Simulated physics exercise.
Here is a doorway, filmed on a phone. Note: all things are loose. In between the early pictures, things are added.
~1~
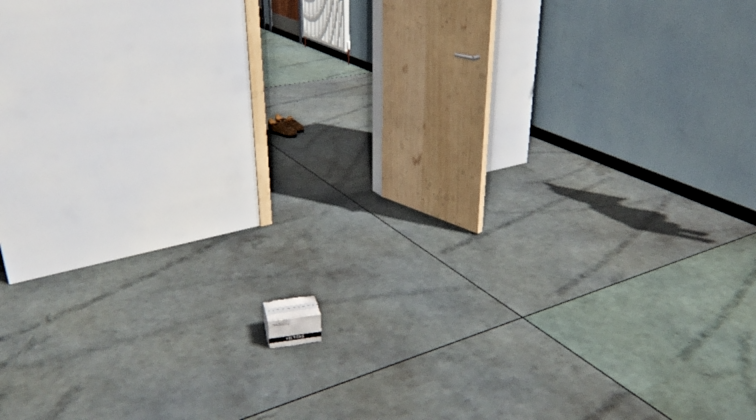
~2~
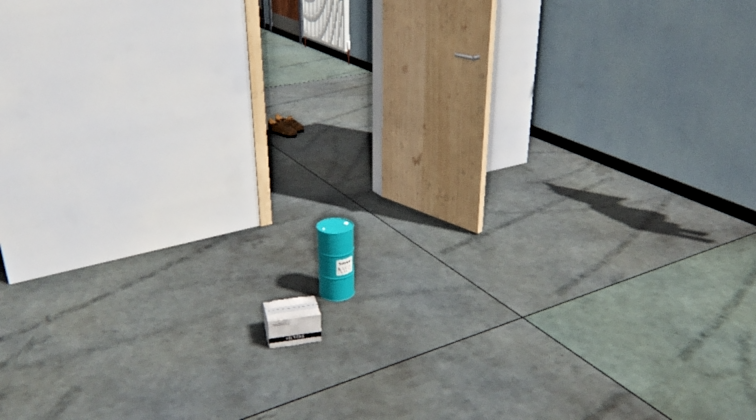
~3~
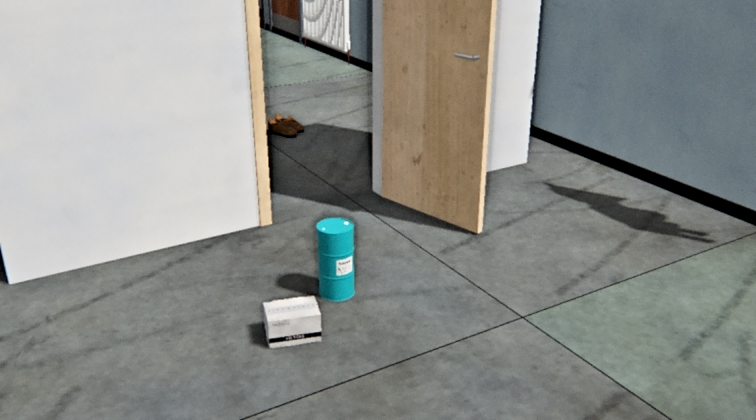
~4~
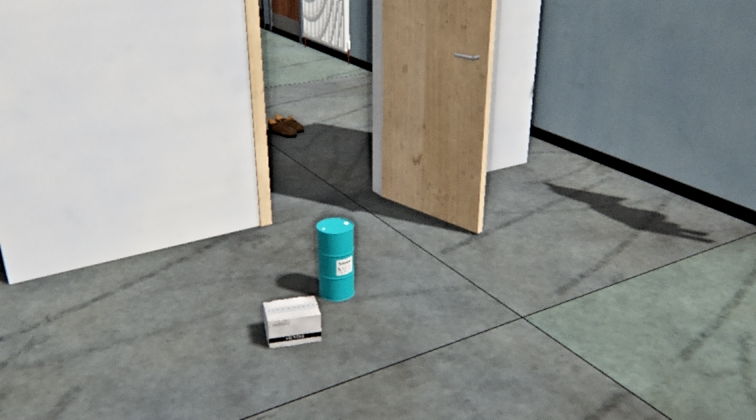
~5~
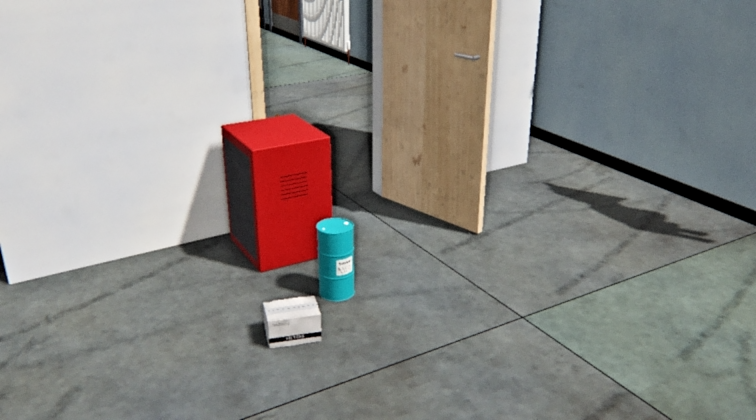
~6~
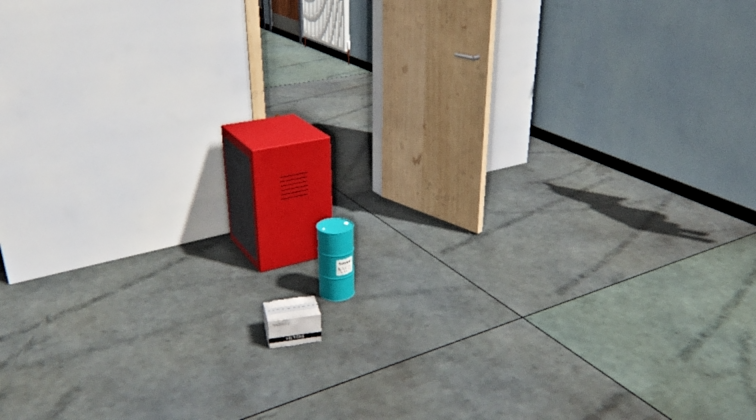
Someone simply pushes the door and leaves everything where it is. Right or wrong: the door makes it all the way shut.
Wrong.
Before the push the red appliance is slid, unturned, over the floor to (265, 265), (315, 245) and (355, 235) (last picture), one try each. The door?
Case 1: Door ends up flush. Case 2: Door stays partly open. Case 3: Door stays partly open.
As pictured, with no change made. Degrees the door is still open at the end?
Close to 35 degrees, I'd say.
Then, 0.60 s later than the last frame, open by 93°.
Then, 1.10 s later than the last frame, open by 75°.
Then, 1.50 s later than the last frame, open by 59°.
Then, 1.90 s later than the last frame, open by 44°.
When it is over, open by 34°; all 3 as before. End places, in pixels of the last picture, red appliance near (277, 191).
